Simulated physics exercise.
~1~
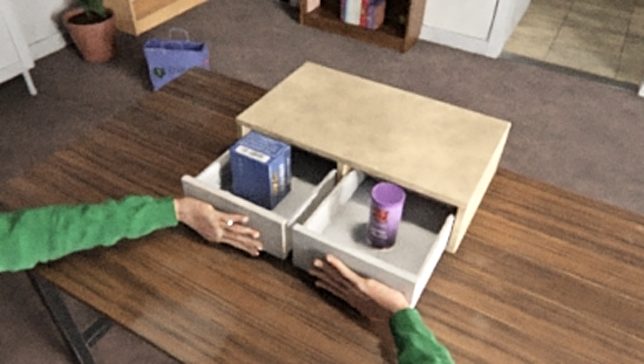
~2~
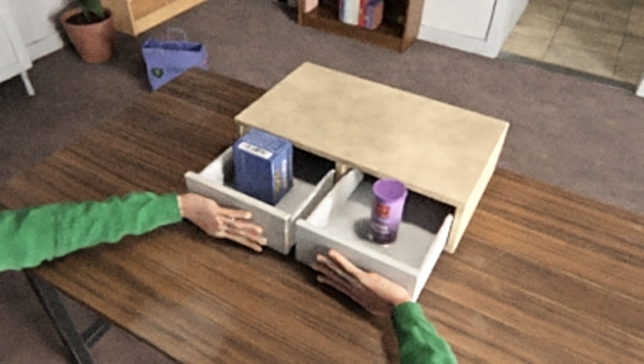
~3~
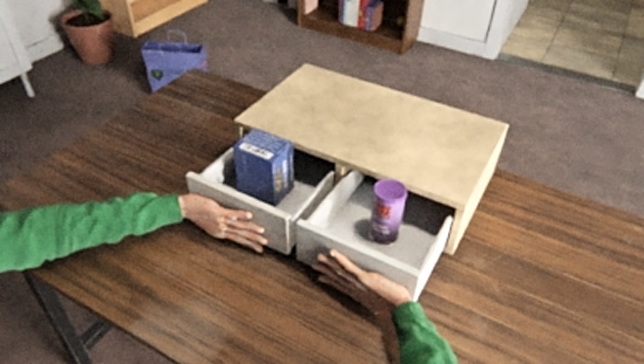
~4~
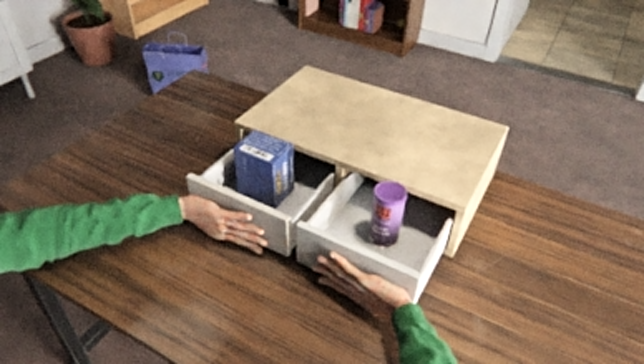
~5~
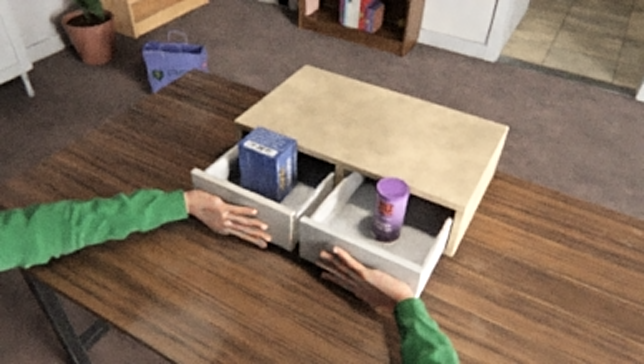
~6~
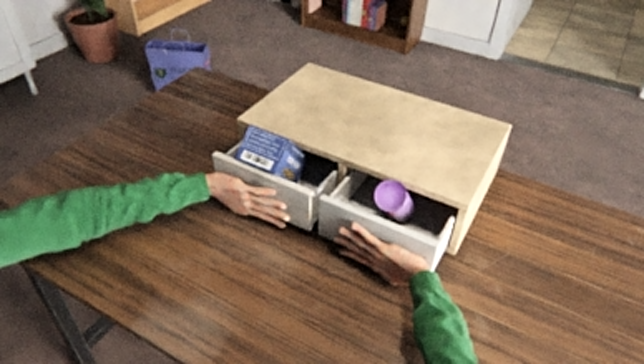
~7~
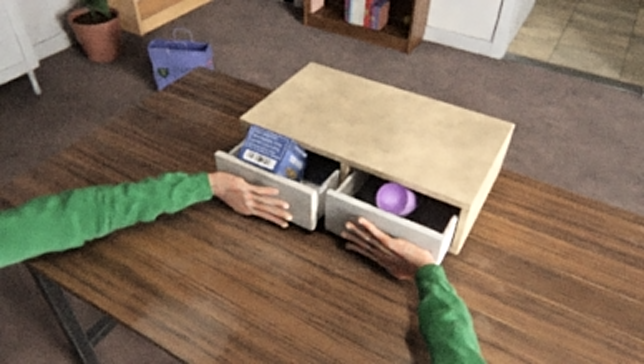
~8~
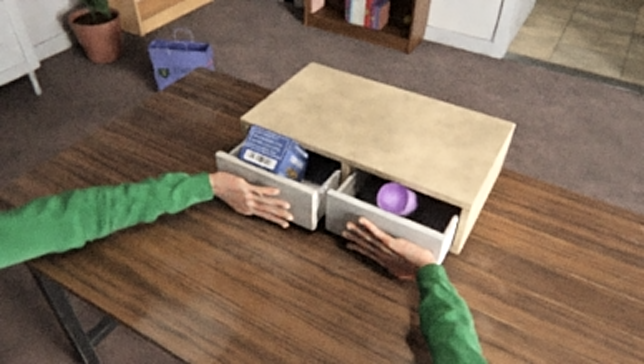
To begin with, two pale drawers stand open in a low wooden chest on a brown table, the left holding a blue box and the right an upright purple tin. A person in green sleeves rests one hand against the front of each drawer. For a while almost nothing moves. Then the hands push both drawers partway in, and the box tips over at a slant while the tin leans. After that the drawers barely shift, though the hands stay on them. Both are still ajar at the end, with the box and tin tilted inside.
